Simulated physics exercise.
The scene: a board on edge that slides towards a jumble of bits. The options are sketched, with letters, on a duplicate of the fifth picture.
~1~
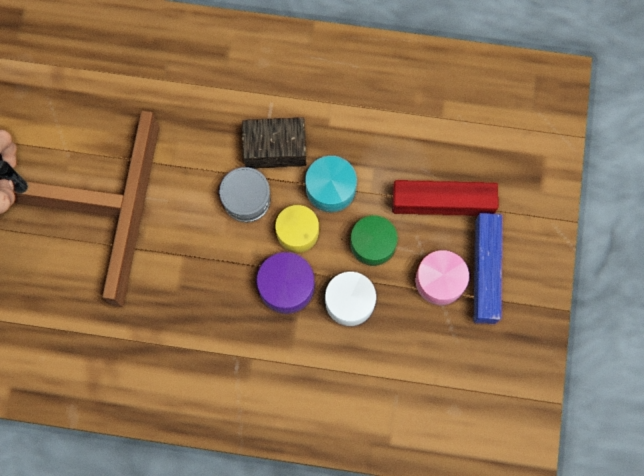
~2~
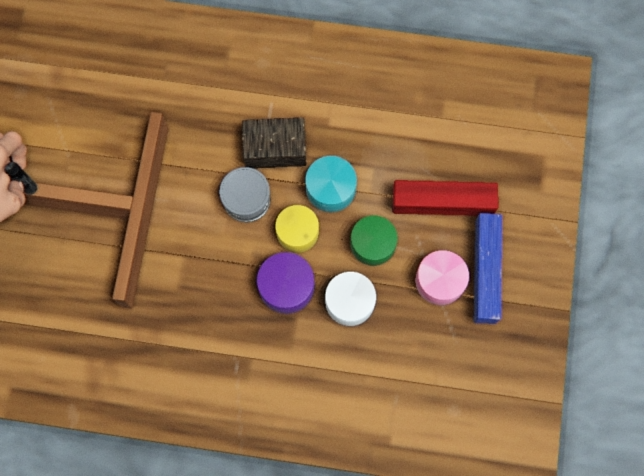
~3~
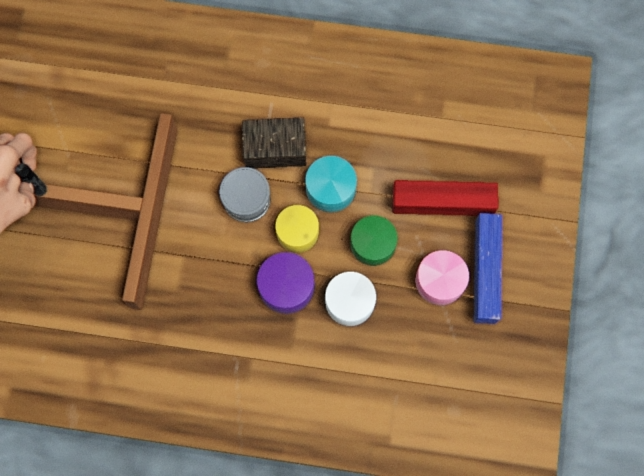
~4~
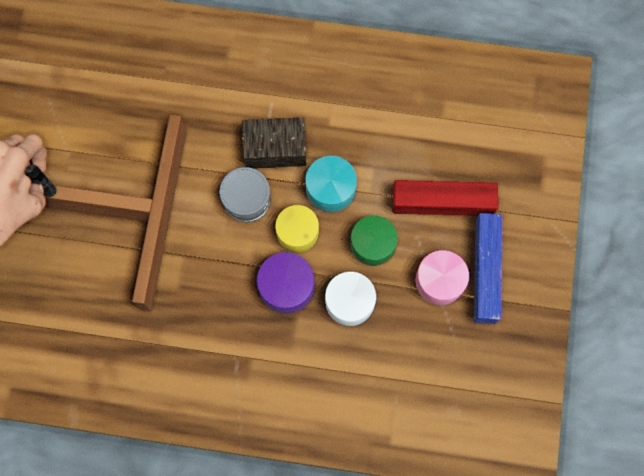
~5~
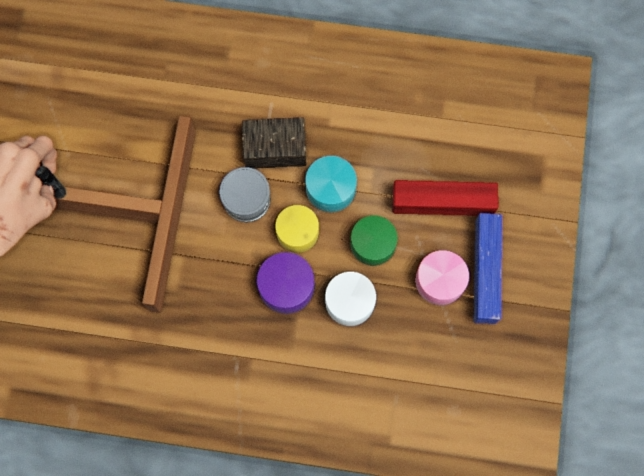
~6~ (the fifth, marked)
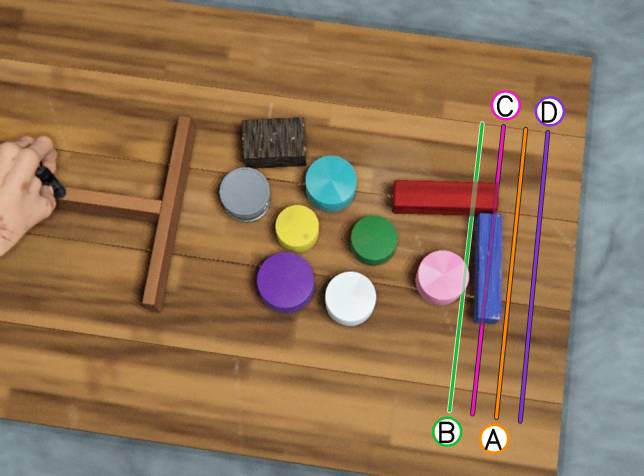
A hand at the left edge slides a brown T-shaped wooden tool slowly rightward across a plank tabletop, seen from above by a still camera. To its right sit a dark block, grey, turquoise, yellow, green, purple, white and pink round pieces, with a red bar and a blue bar beyond. The crosspiece draws a little nearer to the cluster, whose pieces all stay still.
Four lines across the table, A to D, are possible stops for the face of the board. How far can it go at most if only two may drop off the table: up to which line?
No farther than C.
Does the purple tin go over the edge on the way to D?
By then, no.
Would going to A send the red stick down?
Yes.
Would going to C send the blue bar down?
Yes.
On the marked copy, A at (512, 268); B at (467, 262); C at (489, 265); D at (535, 271).
Following C. Soon after the start, board (282, 224); black block (335, 151); white tin (360, 301).
Later, board (398, 240); red stick (559, 199); blue bar (511, 271).
In the end, board (490, 254); blue bar over the edge; red stick over the edge; two fallen.
As for the rest, A drops four; B is within the limit but short; D drops four.
